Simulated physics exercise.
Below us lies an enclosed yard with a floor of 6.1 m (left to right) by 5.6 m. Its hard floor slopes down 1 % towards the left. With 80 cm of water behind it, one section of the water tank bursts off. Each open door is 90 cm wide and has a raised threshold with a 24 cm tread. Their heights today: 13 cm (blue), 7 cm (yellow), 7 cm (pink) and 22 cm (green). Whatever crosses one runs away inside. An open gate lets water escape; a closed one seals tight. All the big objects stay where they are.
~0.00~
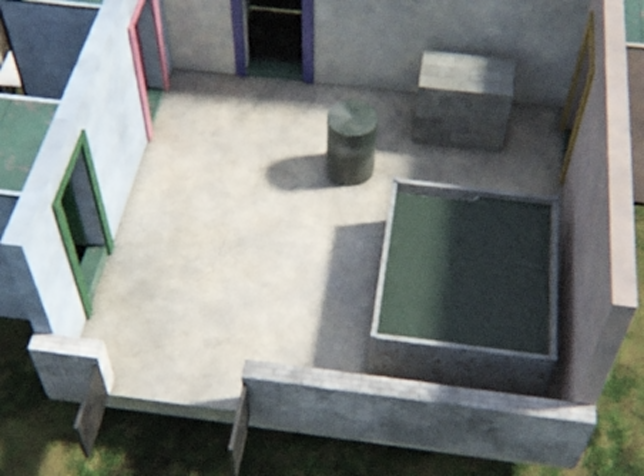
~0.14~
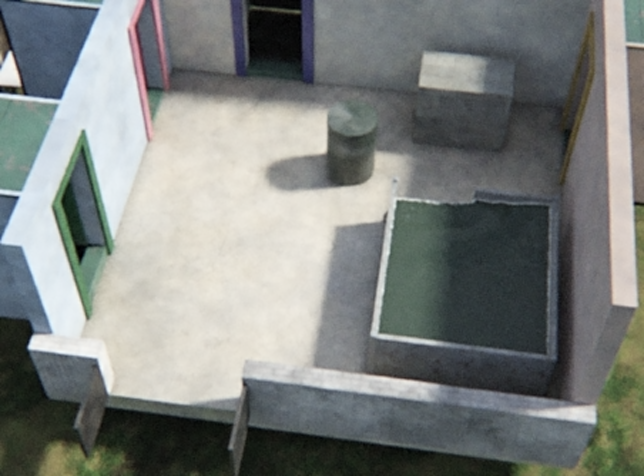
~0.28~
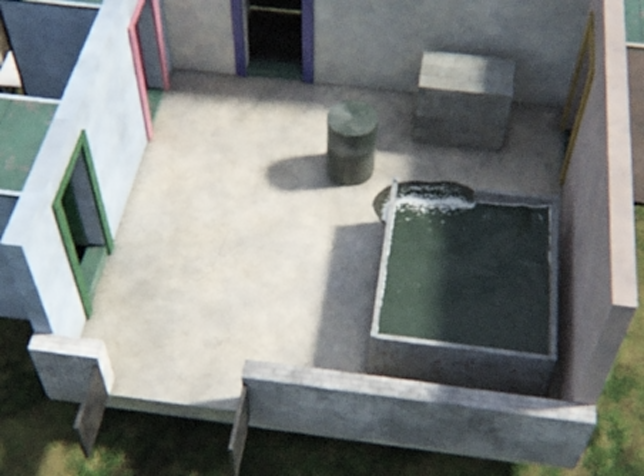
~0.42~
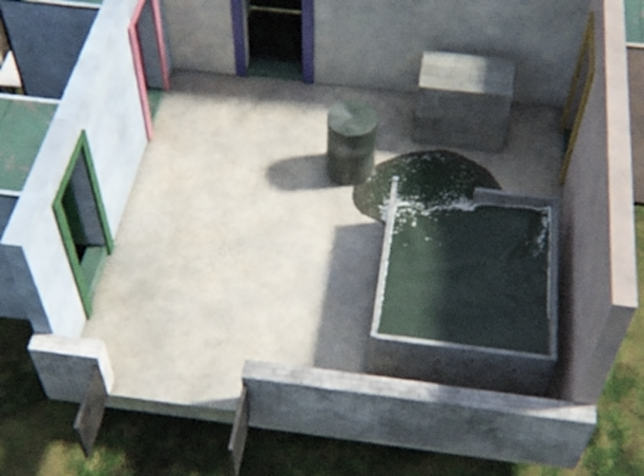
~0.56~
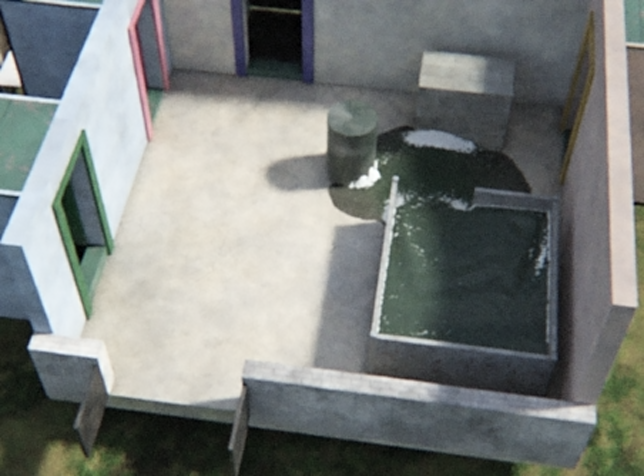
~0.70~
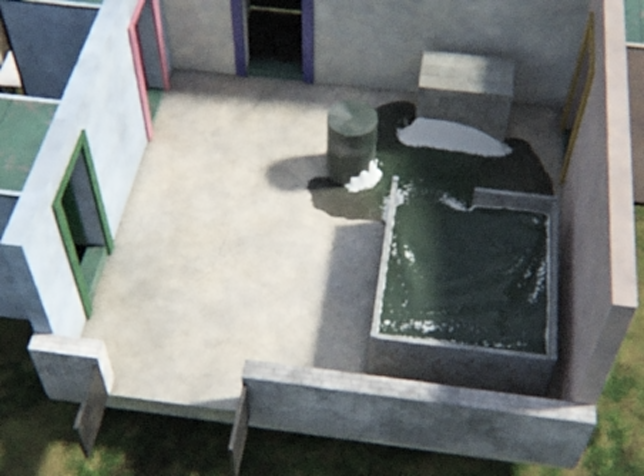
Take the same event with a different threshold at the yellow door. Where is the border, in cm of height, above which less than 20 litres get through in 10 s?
It would have to be roughly 27 cm high.
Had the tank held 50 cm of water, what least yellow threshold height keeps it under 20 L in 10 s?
Then roughly 15 cm.
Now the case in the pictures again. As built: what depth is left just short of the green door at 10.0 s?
Roughly 11.5 cm deep.
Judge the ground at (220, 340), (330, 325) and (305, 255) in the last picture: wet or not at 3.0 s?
In turn: Still dry, still dry, flooded.
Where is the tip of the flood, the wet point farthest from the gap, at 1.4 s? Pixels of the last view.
Around (275, 78).
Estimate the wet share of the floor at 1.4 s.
Some 25 per cent of it.
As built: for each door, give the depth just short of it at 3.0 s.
Depths in cm: Blue 15, yellow 20, pink 24, green 0.
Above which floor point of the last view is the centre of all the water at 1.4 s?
Near (448, 264).
After 1.4 s water covers 25 % of the floor, deepest (52 cm) near (429, 154); 15 cm at the yellow door, 13 litres in over its 7 cm threshold.
After 3.0 s water covers 55 % of the floor, deepest (36 cm) near (429, 154); 20 cm at the yellow door, 206 litres in over its 7 cm threshold.
After 10.0 s water covers 95 % of the floor, deepest (15 cm) near (163, 100); 10 cm at the yellow door, 499 litres in over its 7 cm threshold.
At the yellow door as built, the water arrived by 0.9 s and peaked near 22 cm at 3.4 s.
Run again over the same 10 s with other heights there, 38 litres in over 24.5 cm, 1 litre over 33.5 cm. The limit of 20 litres is kept from about 27 cm up.
